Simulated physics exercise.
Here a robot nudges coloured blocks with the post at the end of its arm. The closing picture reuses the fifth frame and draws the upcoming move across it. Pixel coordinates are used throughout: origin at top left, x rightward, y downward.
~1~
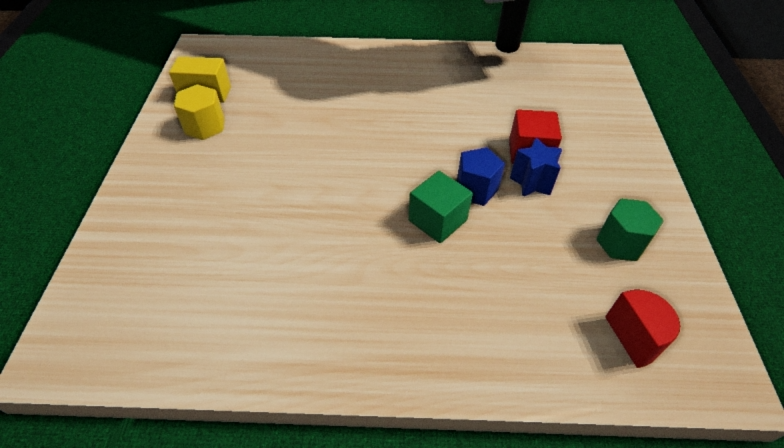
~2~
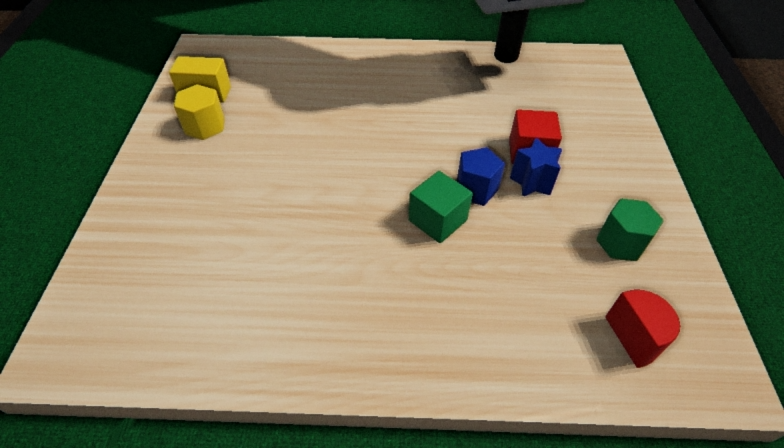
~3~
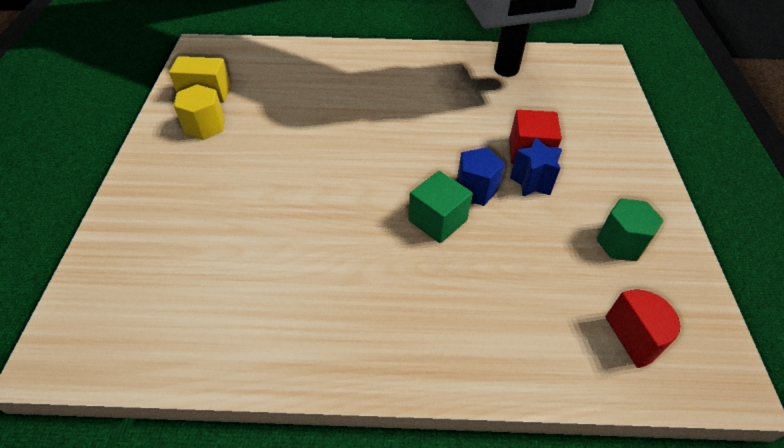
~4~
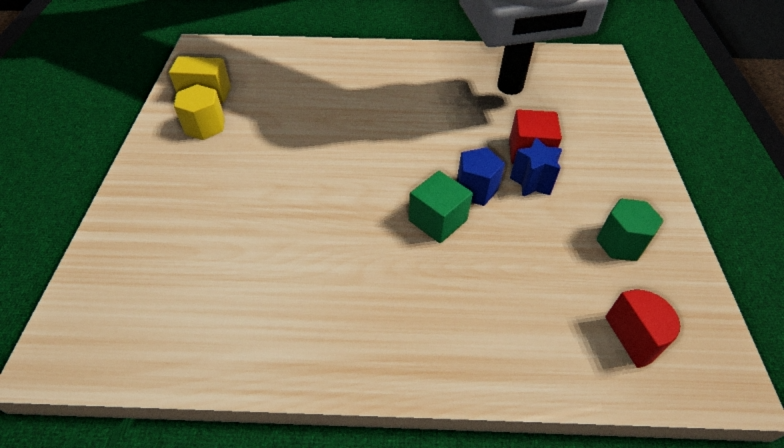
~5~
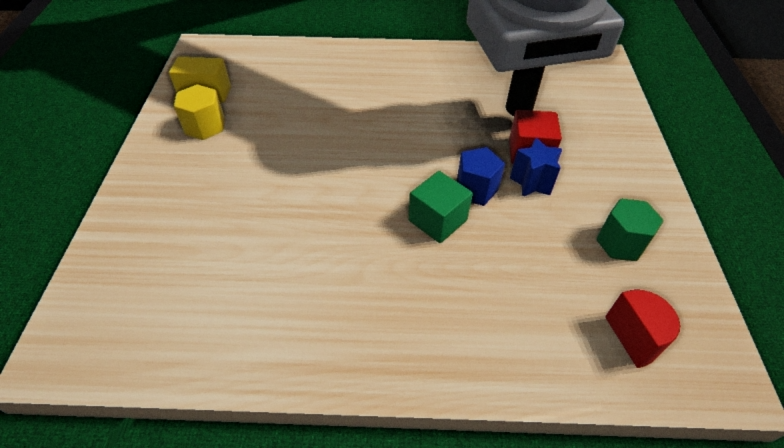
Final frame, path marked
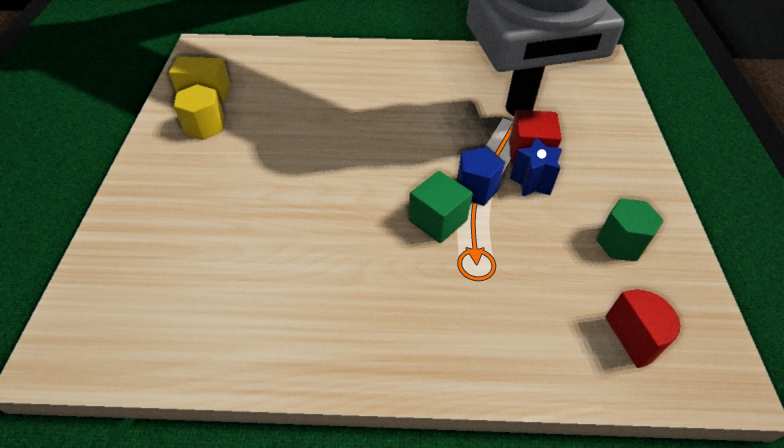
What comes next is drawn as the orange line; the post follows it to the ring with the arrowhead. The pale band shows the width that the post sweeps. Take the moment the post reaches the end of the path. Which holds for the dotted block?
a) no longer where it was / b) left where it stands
a: No longer where it was.
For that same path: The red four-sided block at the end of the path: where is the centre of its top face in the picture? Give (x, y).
Put as a pixel place, it's (540, 137).
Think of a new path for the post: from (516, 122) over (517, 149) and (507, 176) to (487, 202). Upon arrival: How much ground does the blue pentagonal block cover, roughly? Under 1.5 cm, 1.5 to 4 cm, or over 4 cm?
My prediction: Between 1.5 and 4 cm.
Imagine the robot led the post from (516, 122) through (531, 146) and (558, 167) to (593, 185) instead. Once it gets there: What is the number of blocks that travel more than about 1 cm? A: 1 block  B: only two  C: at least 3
The answer is B.
The line goes from (516, 122) through (482, 181) to (477, 264); the dot is on the blue star-shaped block.
The first path, step by step. One third of the way, post (496, 149); red four-sided block (540, 137), turned 65° anticlockwise; blue star-shaped block (553, 167), turned 45° clockwise.
Two thirds of the way, post (477, 195); green four-sided block (424, 211), turned 35° clockwise; blue pentagonal block (469, 207), turned 15° anticlockwise; red four-sided block (540, 137), turned 65° anticlockwise; blue star-shaped block (553, 167), turned 45° clockwise.
At the end, post (479, 253); green four-sided block (416, 216), turned 50° clockwise; blue pentagonal block (458, 268), turned 15° clockwise; red four-sided block (540, 137), turned 65° anticlockwise; blue star-shaped block (553, 167), turned 45° clockwise.
